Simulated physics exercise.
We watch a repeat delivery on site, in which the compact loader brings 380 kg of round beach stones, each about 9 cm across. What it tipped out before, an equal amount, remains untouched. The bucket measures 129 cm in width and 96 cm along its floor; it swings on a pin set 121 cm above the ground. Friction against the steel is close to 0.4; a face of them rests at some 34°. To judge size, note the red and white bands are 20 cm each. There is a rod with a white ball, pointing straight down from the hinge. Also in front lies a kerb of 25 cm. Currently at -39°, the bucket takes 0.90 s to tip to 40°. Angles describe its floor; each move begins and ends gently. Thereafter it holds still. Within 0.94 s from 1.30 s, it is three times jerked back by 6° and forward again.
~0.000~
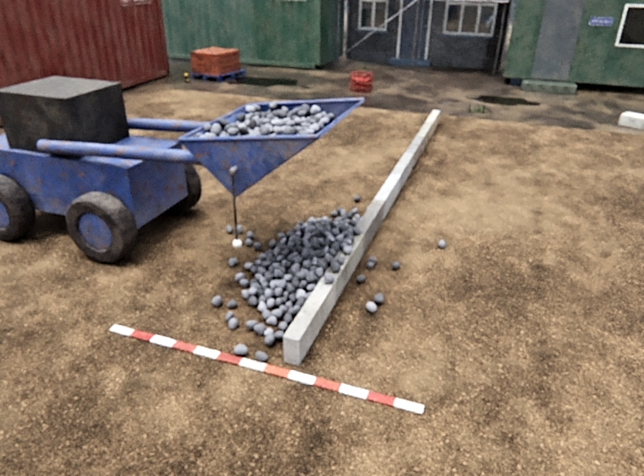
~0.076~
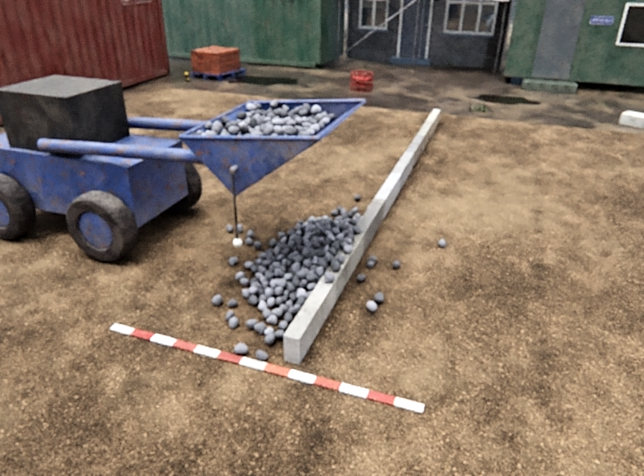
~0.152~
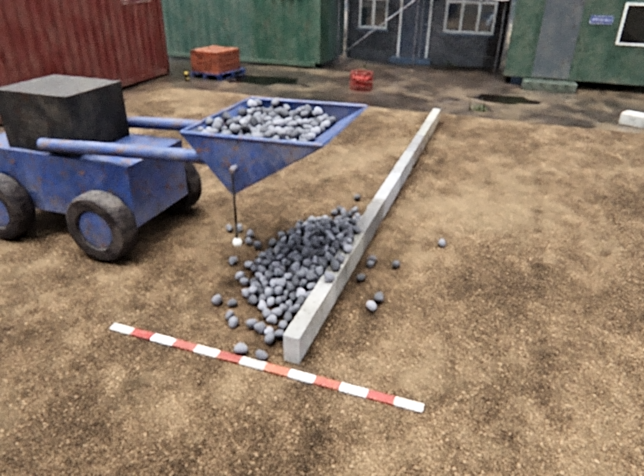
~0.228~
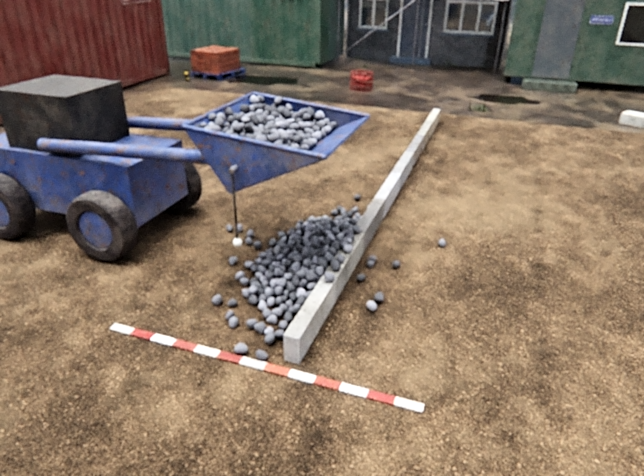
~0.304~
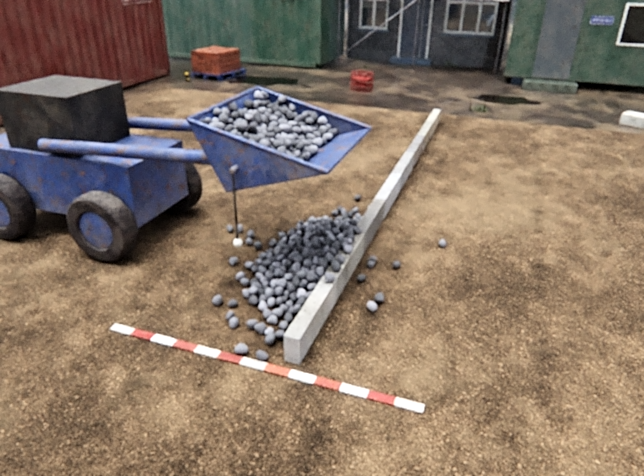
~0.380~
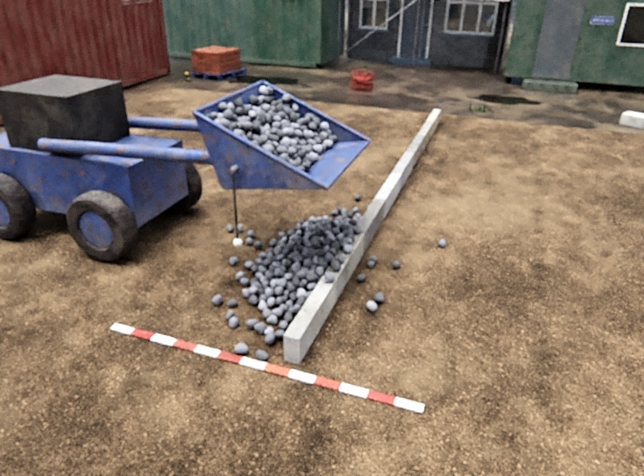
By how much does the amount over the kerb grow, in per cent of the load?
About 74 per cent.
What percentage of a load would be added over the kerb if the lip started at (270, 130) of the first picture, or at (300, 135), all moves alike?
Near 15 per cent from the first place, 45 from the second.
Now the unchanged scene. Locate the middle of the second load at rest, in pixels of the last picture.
Roughly at (390, 278) in the last picture.
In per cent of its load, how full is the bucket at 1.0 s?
80 % still inside.
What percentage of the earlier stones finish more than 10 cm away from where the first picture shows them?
5 per cent.
After 0.7 s the floor is at 28°; in per cent of one load, 100 in the bucket, 98 on this side of the kerb, 2 over the kerb; the foremost stones are at (381, 269).
After 1.0 s the floor is at 40°; in per cent of one load, 79 in the bucket, 119 on this side of the kerb, 2 over the kerb; the foremost stones are at (383, 268).
After 2.7 s the floor is at 40°; in per cent of one load, 0 in the bucket, 124 on this side of the kerb, 76 over the kerb; the foremost stones are at (592, 318).
After 5.5 s the floor is at 40°; in per cent of one load, 0 in the bucket, 124 on this side of the kerb, 76 over the kerb; the foremost stones are at (593, 318). Net gain over the kerb, 74.
